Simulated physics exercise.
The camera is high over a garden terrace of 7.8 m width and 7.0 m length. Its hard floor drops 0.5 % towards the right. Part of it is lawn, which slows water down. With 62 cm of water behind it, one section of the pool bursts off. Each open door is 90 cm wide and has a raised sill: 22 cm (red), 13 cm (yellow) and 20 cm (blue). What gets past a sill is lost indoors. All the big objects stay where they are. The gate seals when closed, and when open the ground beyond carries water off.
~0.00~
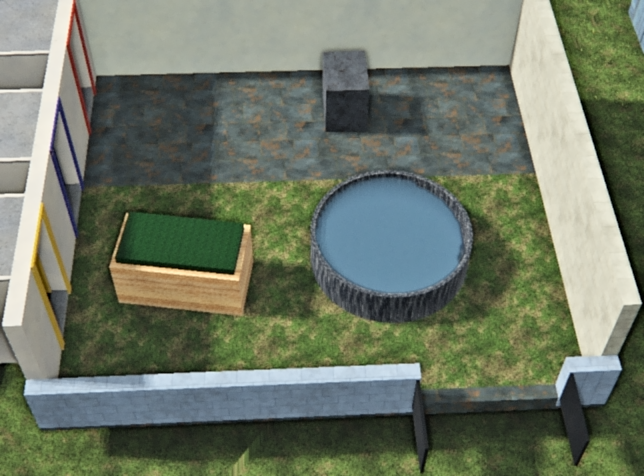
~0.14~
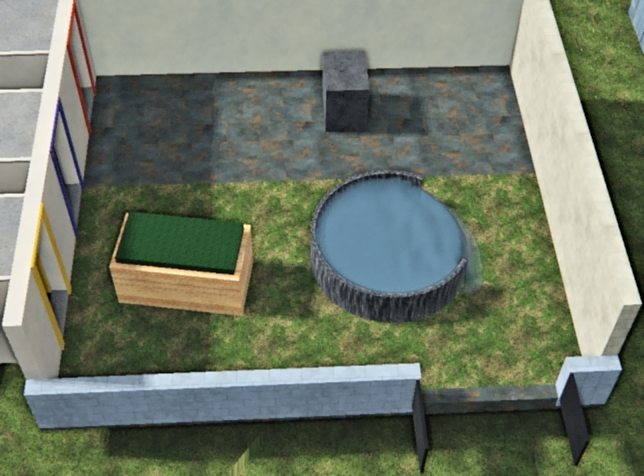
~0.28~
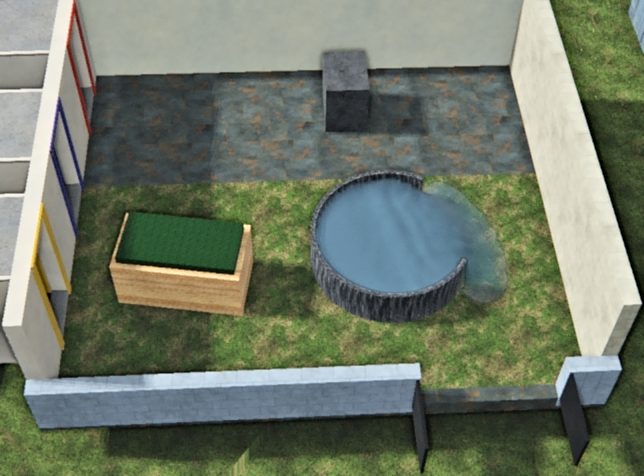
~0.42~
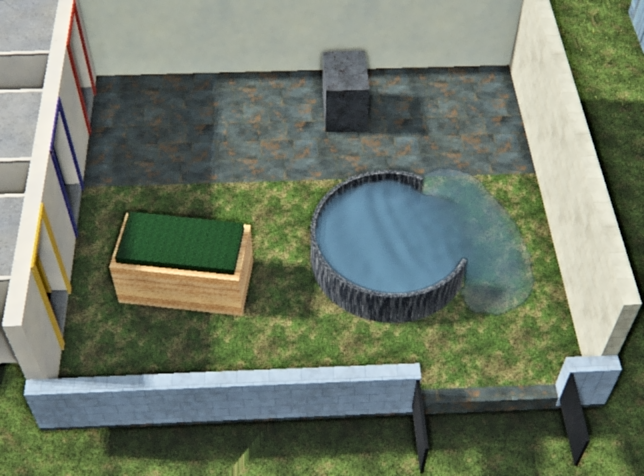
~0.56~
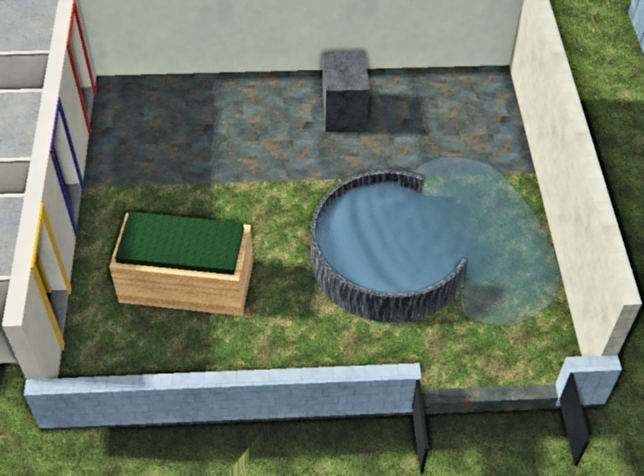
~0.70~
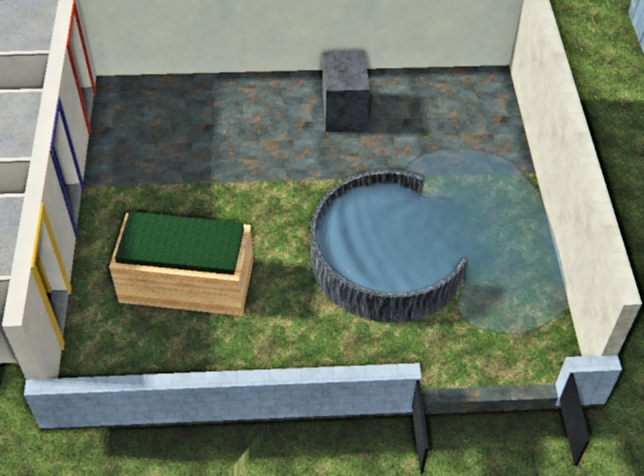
Round stone-walled pool losing a section of its right side, water spreading in a widening sheet over grass and dark paving.
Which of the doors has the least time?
The red door.
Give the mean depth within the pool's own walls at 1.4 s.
Roughly 37 cm on average.
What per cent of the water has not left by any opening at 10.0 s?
Roughly 80 in a hundred.
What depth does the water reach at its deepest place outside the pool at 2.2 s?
Roughly 35 cm.
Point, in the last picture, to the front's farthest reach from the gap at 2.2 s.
At about (505, 68).
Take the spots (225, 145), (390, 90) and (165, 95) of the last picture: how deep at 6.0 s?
Roughly 1, 14 and 3 cm, in turn.
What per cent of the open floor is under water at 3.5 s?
Near 35 per cent is wet.
After 1.4 s water covers 20 % of the floor and is deepest (43 cm) near (543, 222); red door not reached, yellow door not reached, blue door not reached.
After 2.2 s water covers 25 % of the floor and is deepest (35 cm) near (545, 230); red door not reached, yellow door not reached, blue door not reached.
After 3.5 s water covers 35 % of the floor and is deepest (28 cm) near (508, 81); red door not reached, yellow door not reached, blue door not reached.
After 6.0 s water covers 60 % of the floor and is deepest (16 cm) near (384, 78); red door reached at 5.7 s, yellow door not reached, blue door not reached.
After 10.0 s water covers 90 % of the floor and is deepest (10 cm) near (526, 151); red door reached at 5.7 s, yellow door not reached, blue door reached at 7.3 s.
